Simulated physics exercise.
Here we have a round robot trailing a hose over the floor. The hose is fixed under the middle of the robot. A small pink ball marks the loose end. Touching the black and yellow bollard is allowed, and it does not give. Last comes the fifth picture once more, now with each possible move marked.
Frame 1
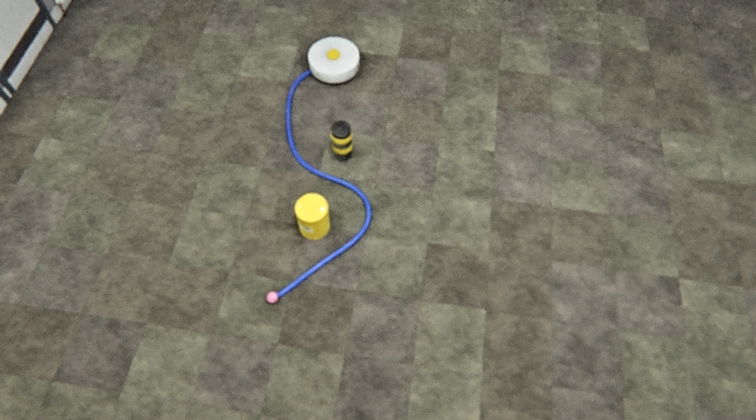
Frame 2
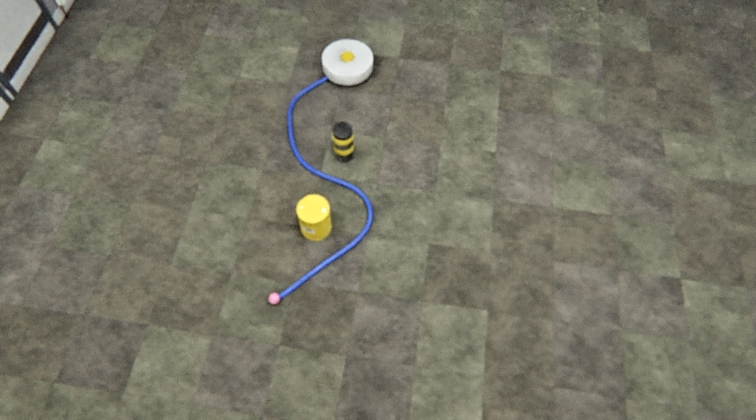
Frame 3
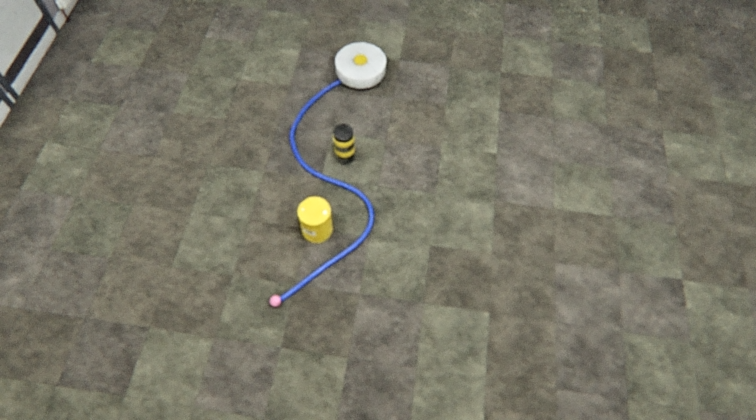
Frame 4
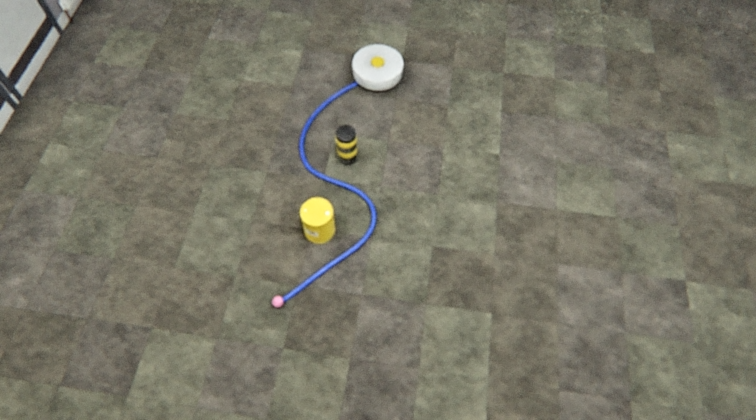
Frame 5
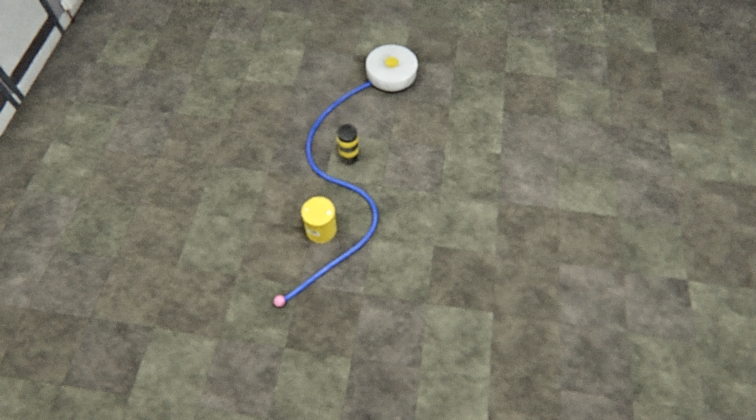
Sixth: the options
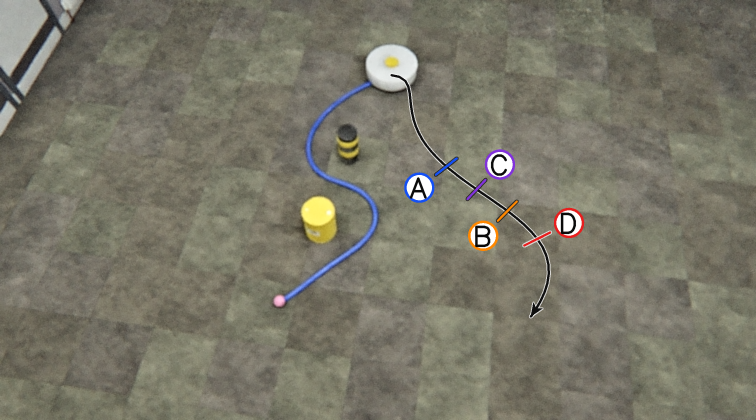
On a grey tiled floor, a round white robot slides right, trailing a curving blue hose.
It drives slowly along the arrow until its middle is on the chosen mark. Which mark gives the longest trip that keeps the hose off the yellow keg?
B is the last safe stop.
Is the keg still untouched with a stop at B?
For that mark, yes.
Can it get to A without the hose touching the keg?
Yes.
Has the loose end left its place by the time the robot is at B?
By then, no.
On the marked copy, A at (446, 166); B at (507, 211); C at (477, 189); D at (537, 239); the route from (391, 75) via (471, 185) to (531, 317).
With B. Early on, robot (415, 115), middle of the hose (335, 182), free end (280, 301).
Further on, robot (454, 167), middle of the hose (335, 182), free end (280, 301).
At the end, robot (509, 206), middle of the hose (338, 159), free end (280, 301); only the bollard has been touched, if anything.
As for the rest, A is safe but short; C is safe but short; D brings the hose against the keg.
